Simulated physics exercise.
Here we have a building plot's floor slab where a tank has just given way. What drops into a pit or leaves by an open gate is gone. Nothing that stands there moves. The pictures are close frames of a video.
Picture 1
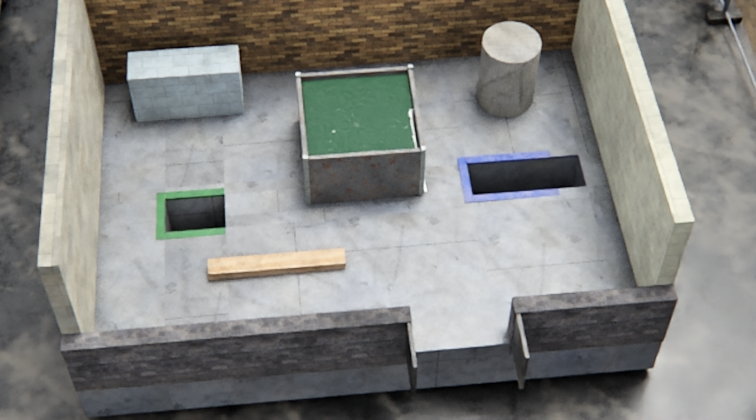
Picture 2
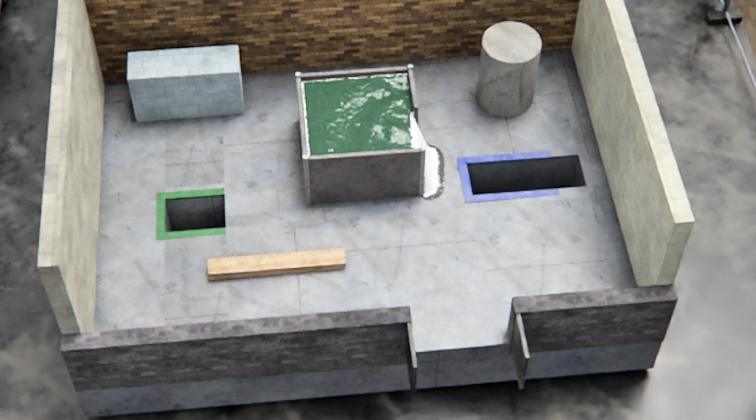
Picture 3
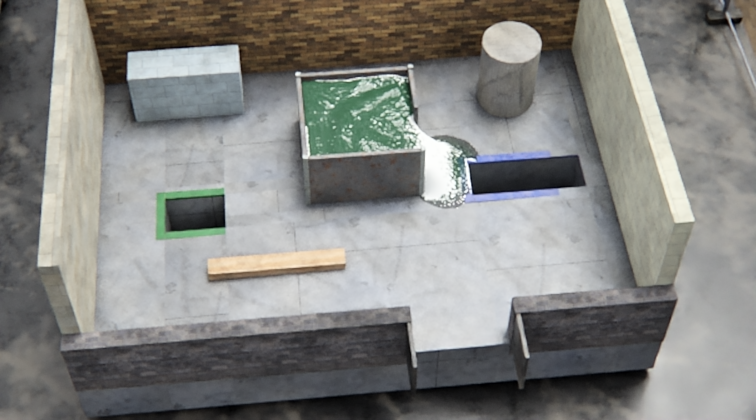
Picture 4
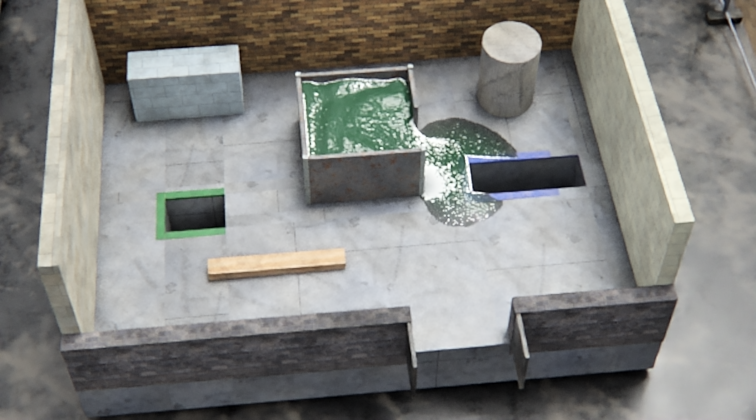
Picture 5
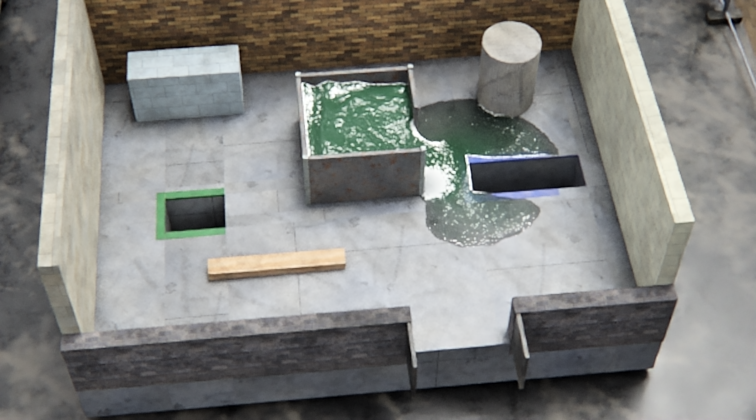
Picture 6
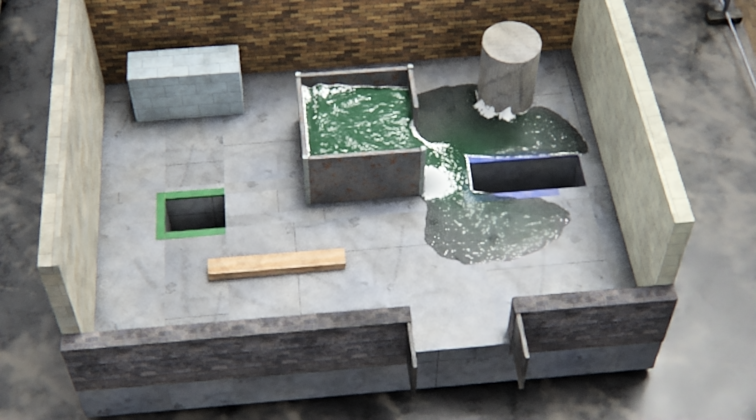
Green liquid pours from the tank's right side and spreads across the slab around a pit.
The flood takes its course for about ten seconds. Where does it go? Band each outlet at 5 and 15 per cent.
One by one: The gate takes under 5 %; the green pit takes under 5 %; the blue pit takes over 15 %.
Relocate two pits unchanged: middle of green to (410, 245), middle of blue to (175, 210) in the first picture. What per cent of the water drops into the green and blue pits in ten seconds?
In per cent: Green 10, blue 10.
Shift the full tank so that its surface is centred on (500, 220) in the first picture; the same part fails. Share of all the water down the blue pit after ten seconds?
Roughly, in per cent: Blue 45.
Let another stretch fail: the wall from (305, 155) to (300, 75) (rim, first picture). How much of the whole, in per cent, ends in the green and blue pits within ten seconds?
Roughly, in per cent: Green 40, blue 10.
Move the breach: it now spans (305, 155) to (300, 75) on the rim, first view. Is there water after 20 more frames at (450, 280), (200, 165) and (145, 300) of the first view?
One after the other: Free of water, flooded, awash.
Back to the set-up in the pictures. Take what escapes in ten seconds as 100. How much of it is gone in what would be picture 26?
Near 65 in a hundred.
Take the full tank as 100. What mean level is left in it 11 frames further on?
About 44 per cent.
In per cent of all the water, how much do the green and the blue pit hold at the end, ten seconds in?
About 0 and 58 per cent.
A moment on, water covers 25 % of the floor; the gate 0 %, the green pit 0 %, the blue pit 19 %.
Next, water covers 30 % of the floor; the gate 0 %, the green pit 0 %, the blue pit 28 %.
Then, water covers 35 % of the floor; the gate 0 %, the green pit 0 %, the blue pit 38 %.
Later, water covers 55 % of the floor; the gate 2 %, the green pit 0 %, the blue pit 49 %.
In the end, water covers 75 % of the floor; the gate 3 %, the green pit 1 %, the blue pit 57 %.
